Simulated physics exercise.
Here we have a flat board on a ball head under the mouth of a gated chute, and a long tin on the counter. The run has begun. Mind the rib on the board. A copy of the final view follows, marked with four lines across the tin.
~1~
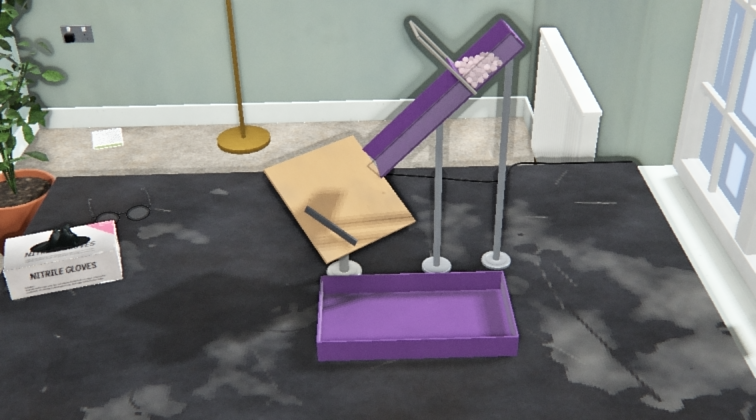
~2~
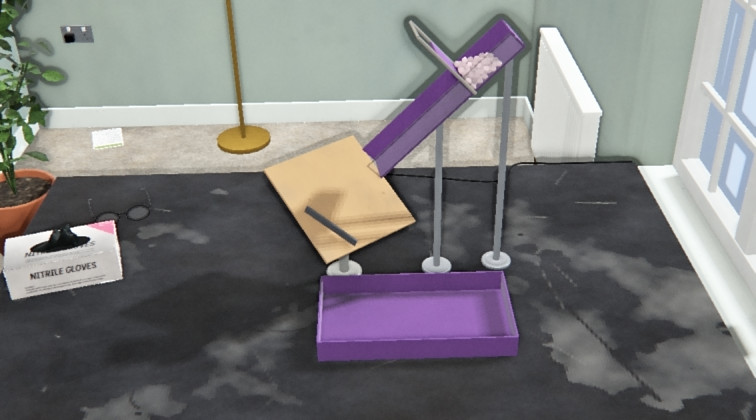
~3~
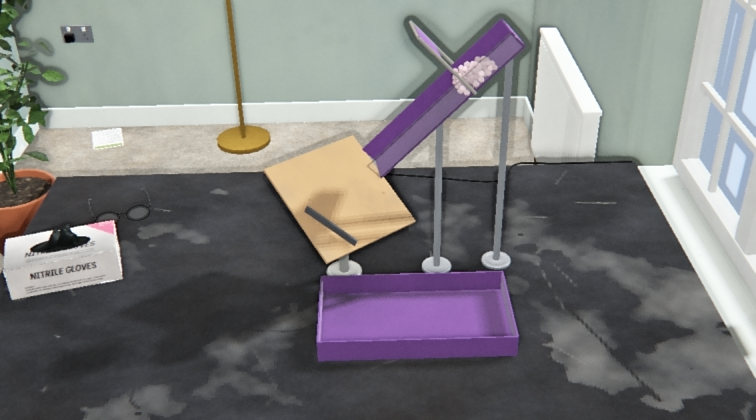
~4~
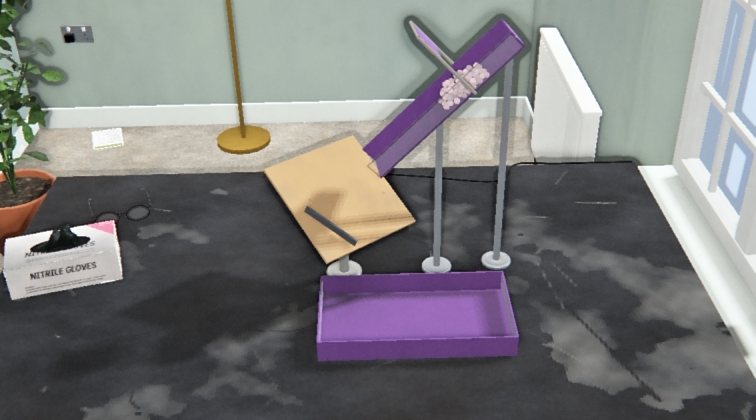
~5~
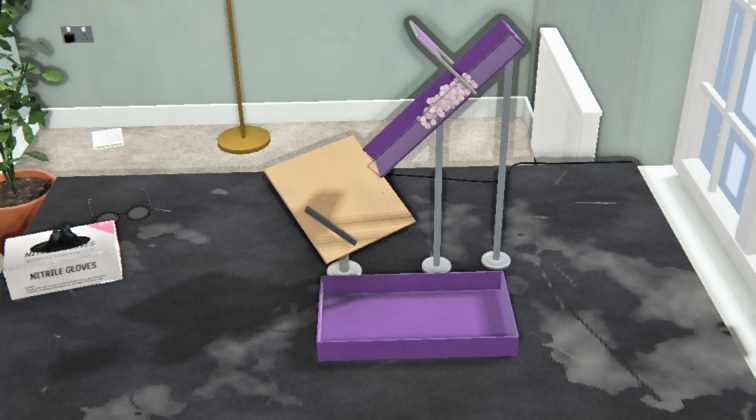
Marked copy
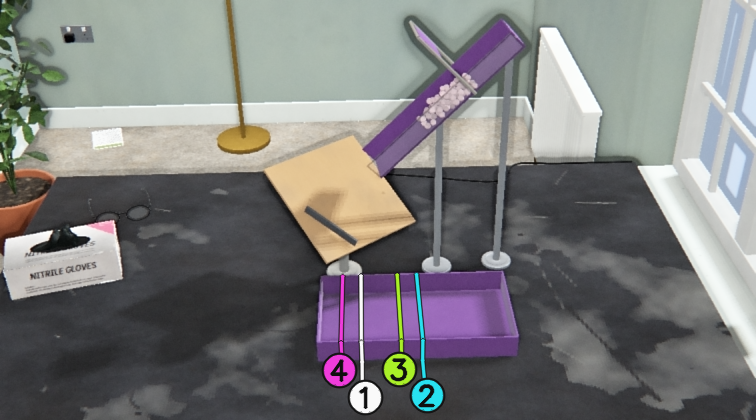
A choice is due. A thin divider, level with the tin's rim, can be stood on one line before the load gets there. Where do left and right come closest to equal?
3 works best here.
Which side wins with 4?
Right.
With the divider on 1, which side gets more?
Right.
On the marked copy, line 1 crosses the front rim at (361, 341); line 2 crosses the front rim at (422, 339); line 3 crosses the front rim at (401, 340); line 4 crosses the front rim at (341, 341).
If 1 is chosen, of what is caught, a small part on the left of the divider, most on the right.
If 2 is chosen, of what is caught, nearly all on the left of the divider, a stray few on the right.
If 3 is chosen, of what is caught, about two thirds on the left of the divider, about a third on the right.
If 4 is chosen, of what is caught, a small part on the left of the divider, most on the right.
